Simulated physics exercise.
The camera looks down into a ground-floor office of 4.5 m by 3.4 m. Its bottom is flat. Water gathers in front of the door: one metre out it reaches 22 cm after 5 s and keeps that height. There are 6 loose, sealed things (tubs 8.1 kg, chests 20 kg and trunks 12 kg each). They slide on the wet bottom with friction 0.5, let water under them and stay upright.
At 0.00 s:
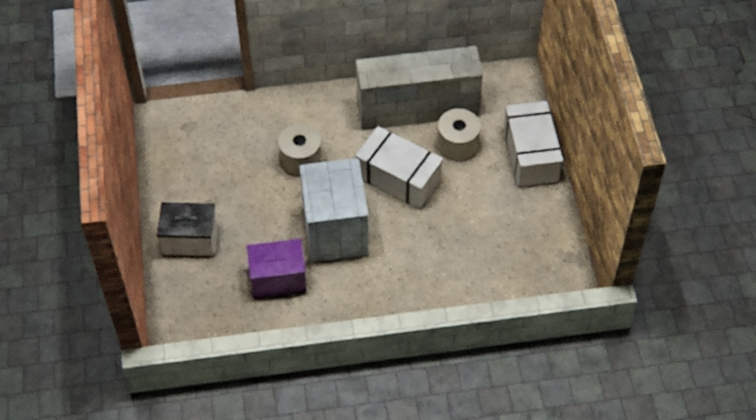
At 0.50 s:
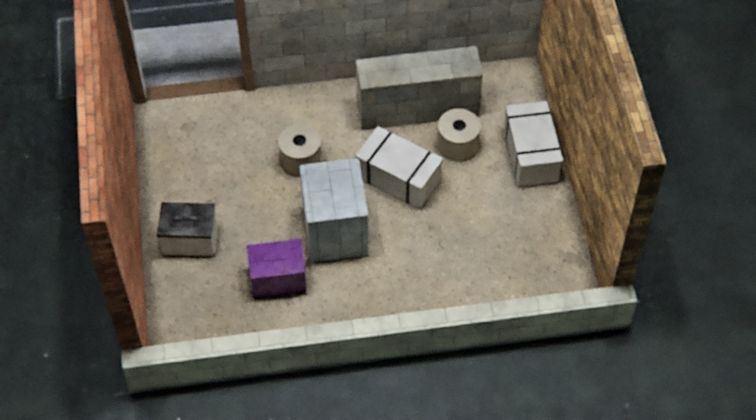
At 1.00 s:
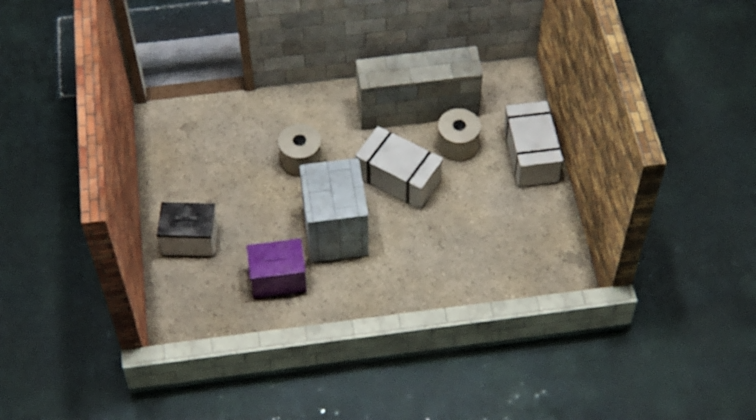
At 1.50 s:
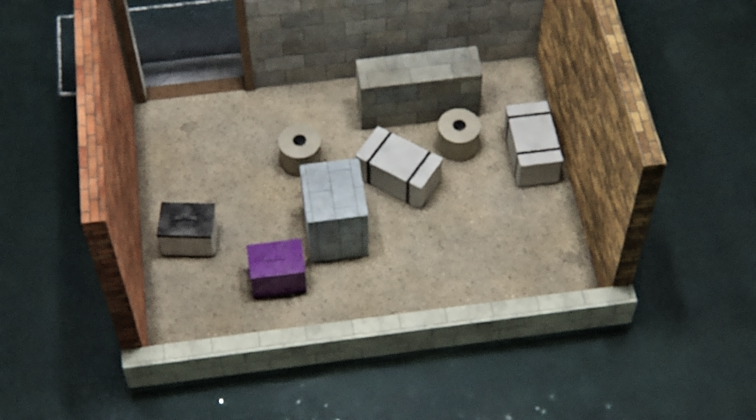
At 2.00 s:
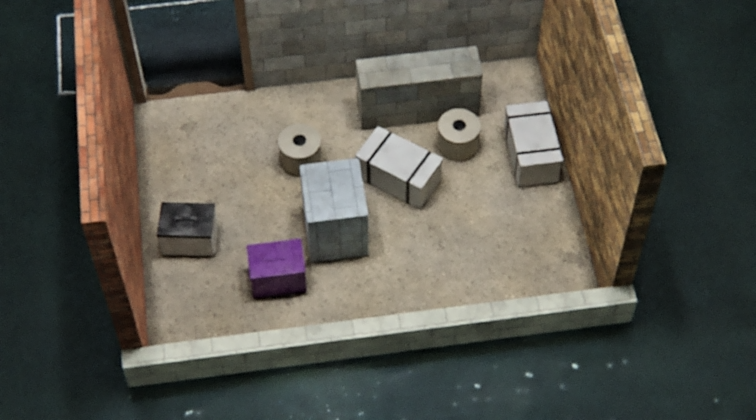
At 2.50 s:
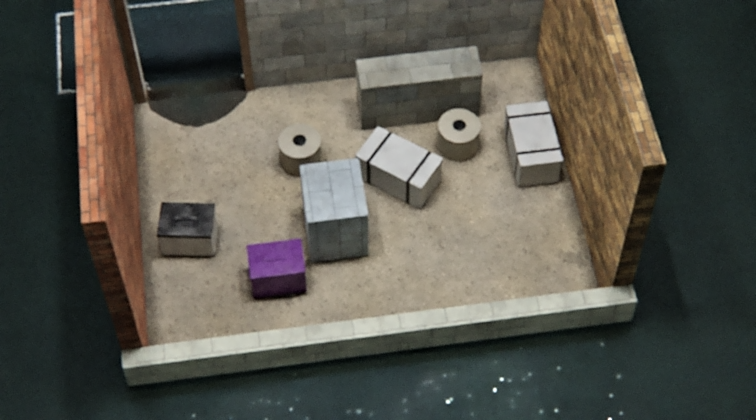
Dark water spreads over the grey paving around a small roofless room, seen from a fixed viewpoint high above, between brick side walls. A purple chest sits near the front, left of centre, with a black-topped box to its left, a pale grey block behind it, and strapped white trunks and tan rolls toward the back right. The water creeps through the back-left doorway onto the sandy floor, while the objects stay still.
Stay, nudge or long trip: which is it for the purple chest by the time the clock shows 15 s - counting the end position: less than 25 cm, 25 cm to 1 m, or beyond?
Purple chest gets carried off.
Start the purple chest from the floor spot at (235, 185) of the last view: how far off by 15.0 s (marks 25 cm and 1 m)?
It gets carried off.
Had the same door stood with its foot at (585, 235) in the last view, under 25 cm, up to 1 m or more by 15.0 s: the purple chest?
Then the purple chest ends far away.
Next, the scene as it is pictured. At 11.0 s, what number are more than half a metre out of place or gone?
3 of them.
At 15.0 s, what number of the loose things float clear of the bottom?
At that moment 6.
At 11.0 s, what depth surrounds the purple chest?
About 11 cm.
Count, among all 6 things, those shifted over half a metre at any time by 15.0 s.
That makes 5.
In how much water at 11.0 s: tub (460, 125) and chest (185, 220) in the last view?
About 5 and 9 cm.
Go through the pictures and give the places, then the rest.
The first frame shows the purple chest at (276, 258), on the bottom; 0.0 m2 under water; 0 of 6 have shifted.
The second frame shows the purple chest at (276, 258) rests on the ground; water covers 0.0 m2; 0 of 6 have shifted.
The third frame shows the purple chest at (276, 258) rests on the ground; water covers 0.0 m2; 0 of 6 have shifted.
The fourth frame shows the purple chest at (276, 258) rests on the ground; water covers 0.0 m2; 0 of 6 have shifted.
The fifth frame shows the purple chest at (276, 258), on the bottom; 0.0 m2 under water; 0 of 6 have shifted.
The sixth frame shows the purple chest at (276, 258), on the bottom; water covers 0.3 m2; 0 of 6 have shifted.
After 3.5 s the purple chest is near (276, 258), 0.0 m from its start, aground; 0 afloat.
After 6.8 s the purple chest is near (280, 292), 0.4 m from its start, aground; 1 afloat.
After 11.0 s the purple chest is near (545, 252), 2.7 m from its start, afloat; 5 afloat.
After 15.0 s the purple chest is near (530, 119), 3.1 m from its start, afloat; 6 afloat.
